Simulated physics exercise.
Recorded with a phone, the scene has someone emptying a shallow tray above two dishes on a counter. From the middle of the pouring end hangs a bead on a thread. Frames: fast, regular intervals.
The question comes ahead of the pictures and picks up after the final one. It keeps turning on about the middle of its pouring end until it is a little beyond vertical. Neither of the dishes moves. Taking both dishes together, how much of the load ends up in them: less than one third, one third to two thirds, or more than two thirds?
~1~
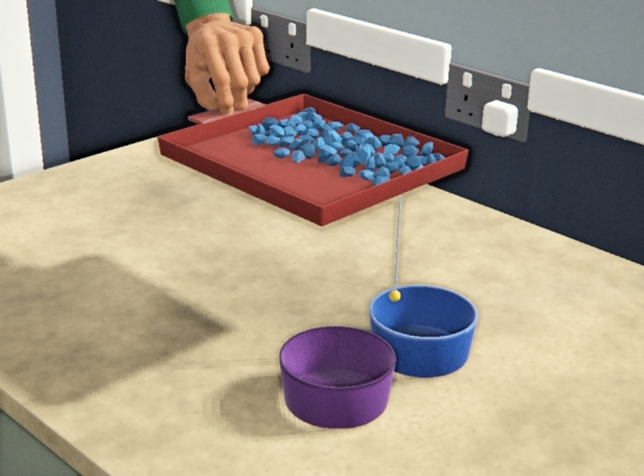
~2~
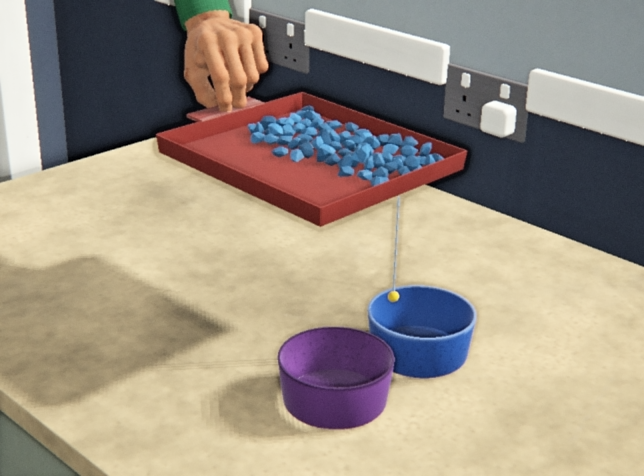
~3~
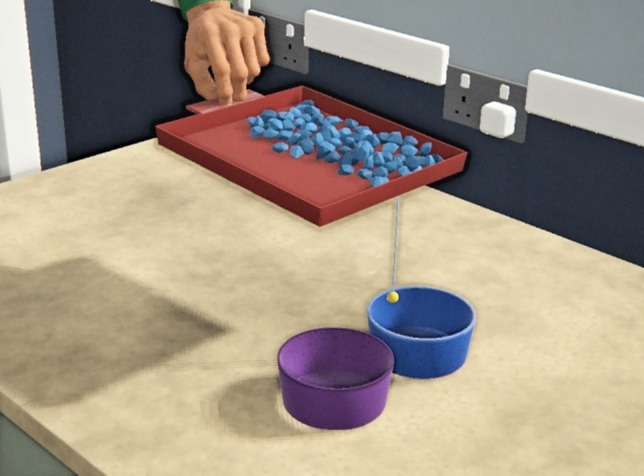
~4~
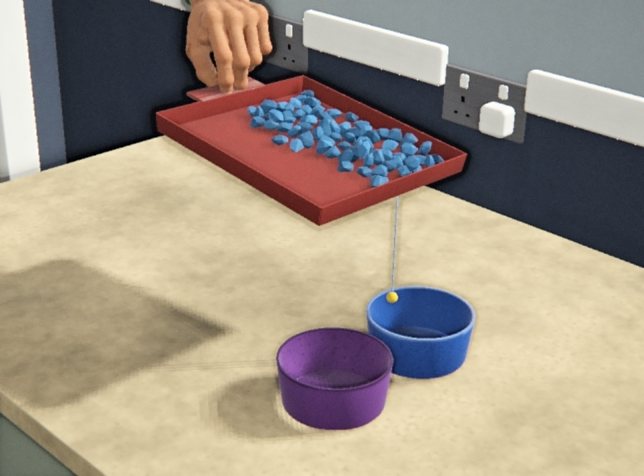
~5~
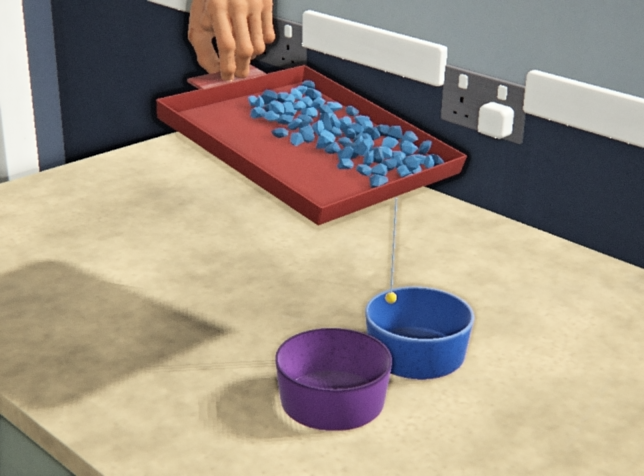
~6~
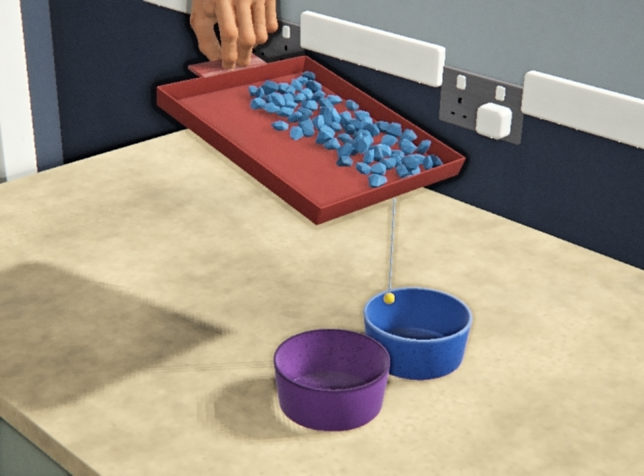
One third to two thirds.
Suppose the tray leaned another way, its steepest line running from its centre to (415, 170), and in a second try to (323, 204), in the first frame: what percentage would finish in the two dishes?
Shares: 20 %, then 70 %.
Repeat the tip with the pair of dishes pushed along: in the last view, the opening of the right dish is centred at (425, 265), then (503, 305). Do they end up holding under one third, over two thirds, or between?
Spot one, less than a third; spot two, above two thirds.
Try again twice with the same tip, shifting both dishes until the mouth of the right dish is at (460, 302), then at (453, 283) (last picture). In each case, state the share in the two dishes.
The first try yields 80% and the second yields 30%.
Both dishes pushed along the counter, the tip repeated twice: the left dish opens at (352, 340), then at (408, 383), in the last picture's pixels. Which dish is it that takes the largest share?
At the first place the right-hand dish, at the second the right-hand dish.
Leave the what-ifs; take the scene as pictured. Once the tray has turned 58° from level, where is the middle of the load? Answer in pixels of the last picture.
In the last view the centre sits at roughly (408, 136).
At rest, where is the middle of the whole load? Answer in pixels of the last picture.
I'd put the middle somewhere around (452, 356).
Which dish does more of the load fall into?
Recorded: The right-side one.
Shortly afterwards, tray tipped steeply; the whole lot on the tray.
Next, tray tipped right over; near a quarter on the tray; near a quarter in the right dish; near a third outside both; a little in the air.
Some moments later, tray tipped past a quarter turn; only a few in the left dish; near a third in the right dish; near half outside both.
In the end, tray tipped past a quarter turn; only a few in the left dish; near a third in the right dish; near half outside both.
